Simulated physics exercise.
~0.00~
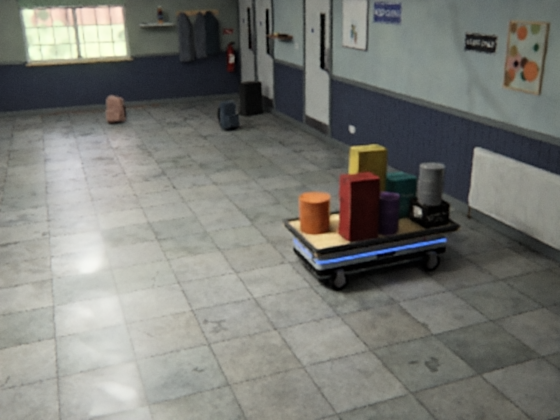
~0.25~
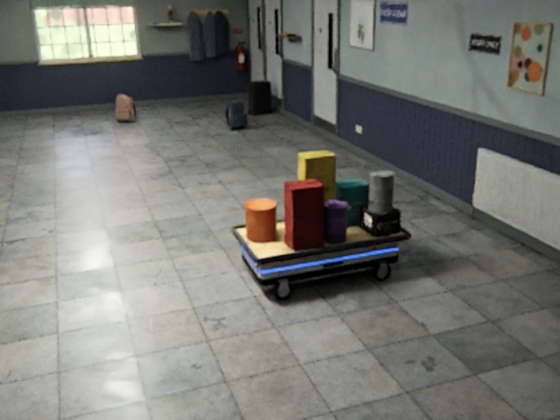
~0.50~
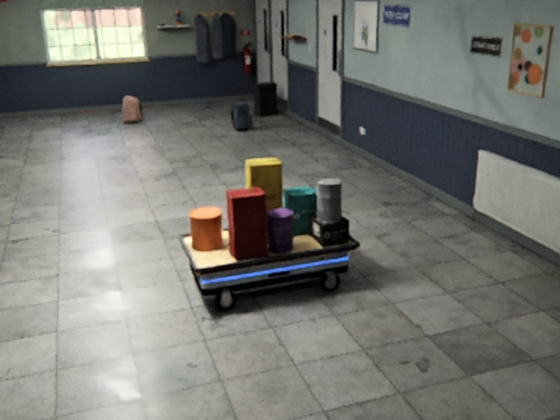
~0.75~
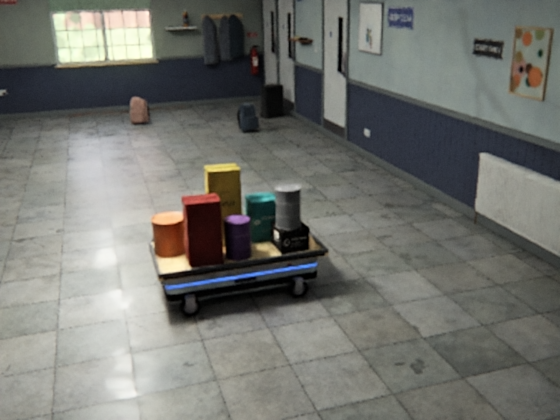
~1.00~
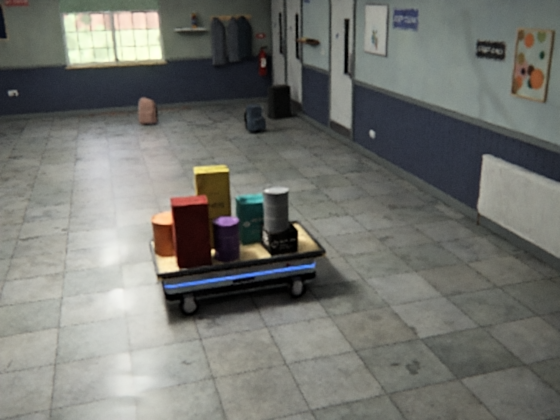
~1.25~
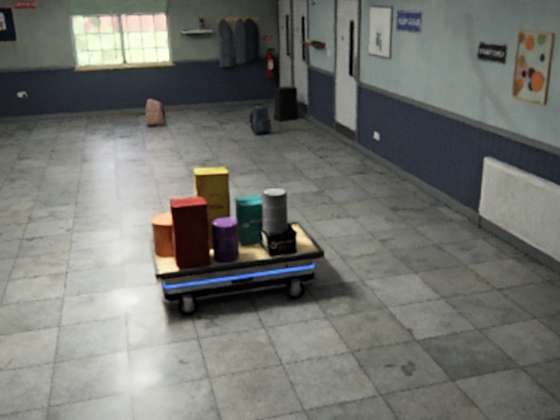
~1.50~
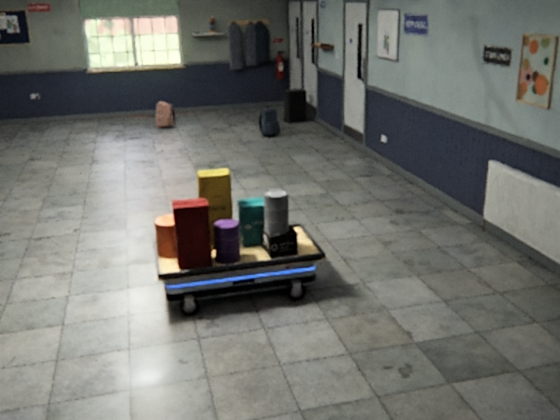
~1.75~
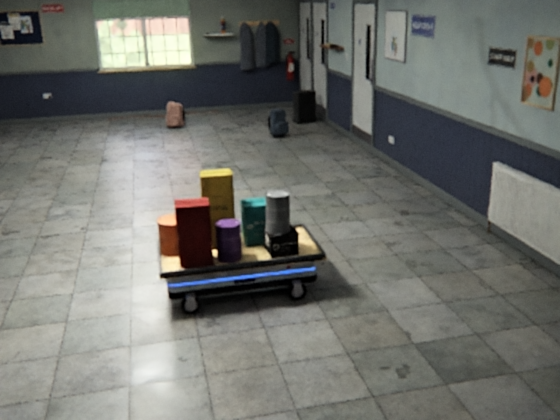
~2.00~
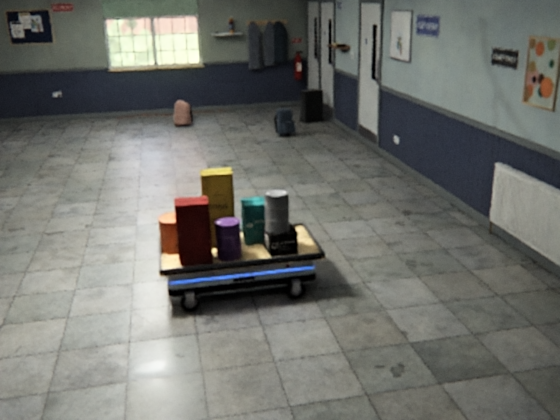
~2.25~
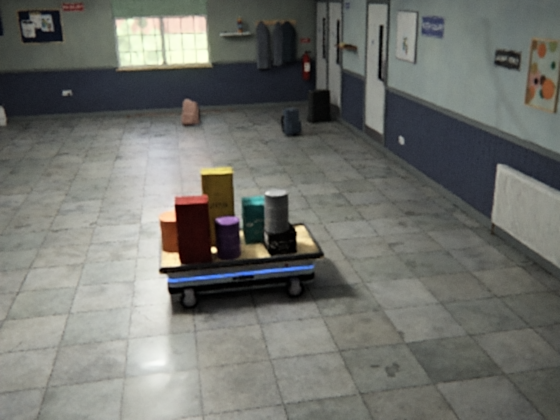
The clip shows a low cart with a blue light strip carrying seven coloured boxes and cylinders leftward across a grey tiled floor, then coming to a stop. The camera drifts slightly sideways as the cart stands still, all the items still upright on its deck.
